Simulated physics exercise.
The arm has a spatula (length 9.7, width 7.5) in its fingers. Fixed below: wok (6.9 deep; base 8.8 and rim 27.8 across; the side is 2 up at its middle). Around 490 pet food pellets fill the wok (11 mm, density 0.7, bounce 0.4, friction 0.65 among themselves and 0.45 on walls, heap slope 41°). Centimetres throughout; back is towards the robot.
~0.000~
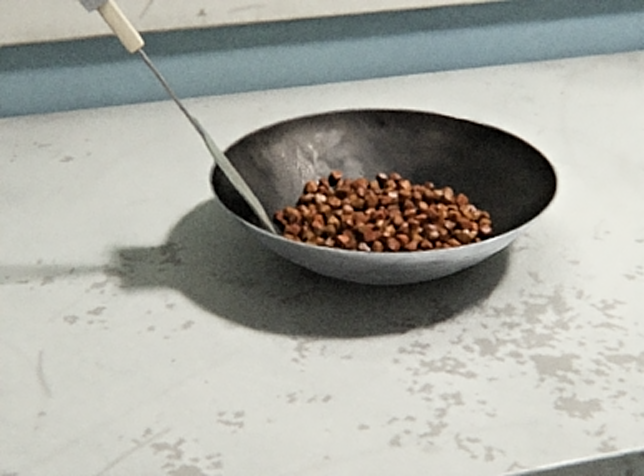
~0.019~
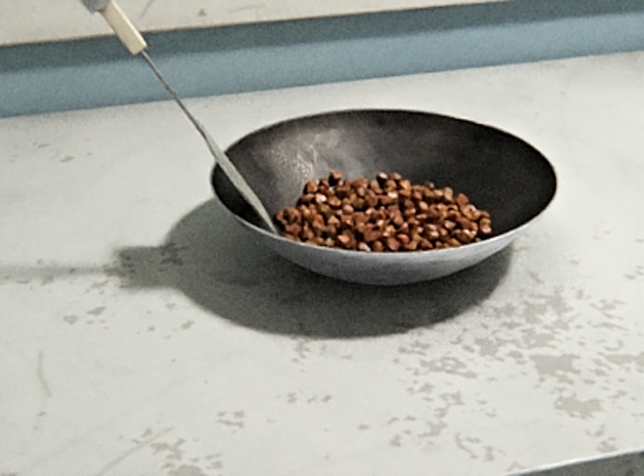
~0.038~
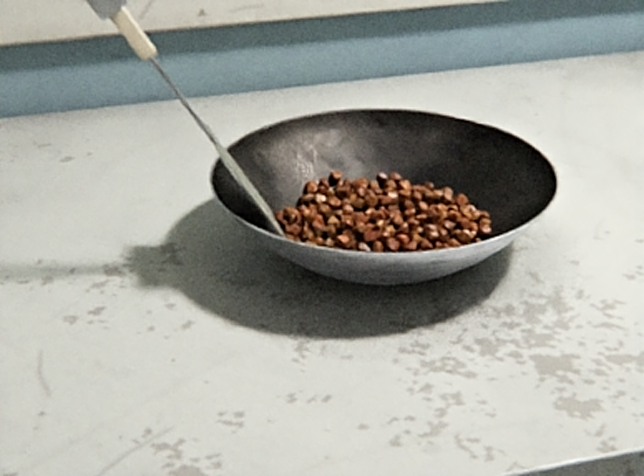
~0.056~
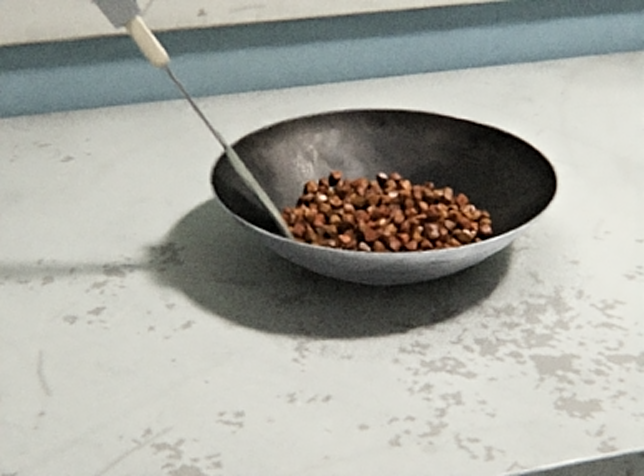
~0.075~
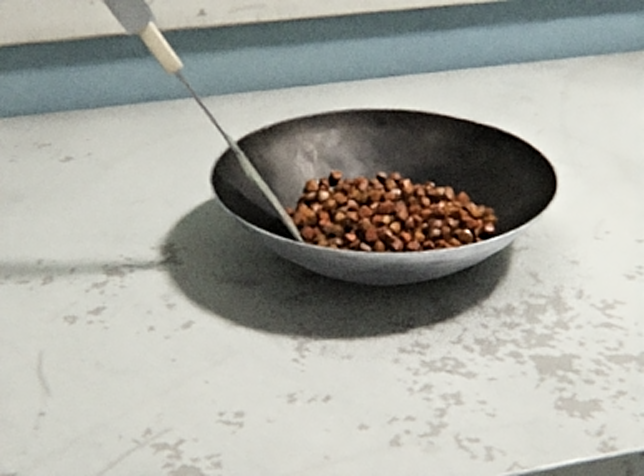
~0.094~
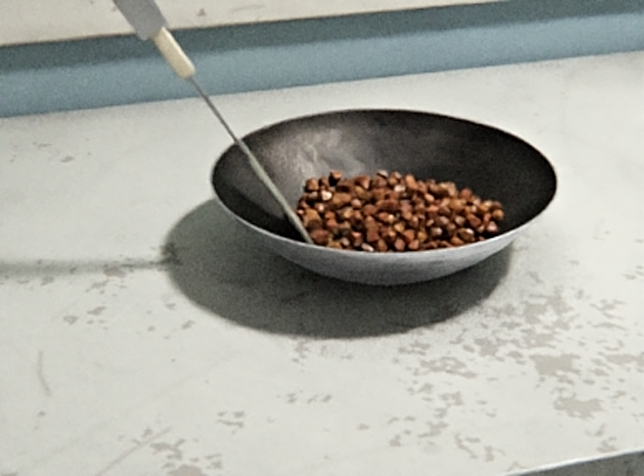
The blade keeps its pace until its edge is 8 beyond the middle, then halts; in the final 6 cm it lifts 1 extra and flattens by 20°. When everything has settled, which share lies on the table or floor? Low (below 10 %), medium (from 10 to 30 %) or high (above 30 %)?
On the table or floor the share is medium, from 10 to 30 %.
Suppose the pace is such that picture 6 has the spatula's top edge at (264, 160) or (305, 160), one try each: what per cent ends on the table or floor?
About 20 and 35 per cent.
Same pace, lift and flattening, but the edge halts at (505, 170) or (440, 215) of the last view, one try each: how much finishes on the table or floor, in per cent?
About 35 and 5 per cent.
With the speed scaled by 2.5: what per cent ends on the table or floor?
Some 35 per cent.
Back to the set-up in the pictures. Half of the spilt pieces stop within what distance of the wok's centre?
About 20 cm.
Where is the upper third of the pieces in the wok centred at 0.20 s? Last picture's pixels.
Near (465, 195).
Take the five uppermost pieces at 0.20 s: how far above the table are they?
Some 8 cm.
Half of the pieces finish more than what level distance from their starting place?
Some 8 cm.
After 0.20 s, sloping 59°, highest piece 13 above the table; 484 in the wok, 2 on the blade or in flight.
After 0.31 s, sloping 51°, highest piece 25 above the table; 483 in the wok, 3 on the blade or in flight.
After 0.57 s, sloping 39°, highest piece 8 above the table; 418 in the wok, 62 on the table or floor, 6 on the blade or in flight.
After 1.62 s, sloping 39°, highest piece 8 above the table; 416 in the wok, 70 on the table or floor.
In the end, 416 in the wok, 70 on the table or floor. That is 14 % on the table or floor.
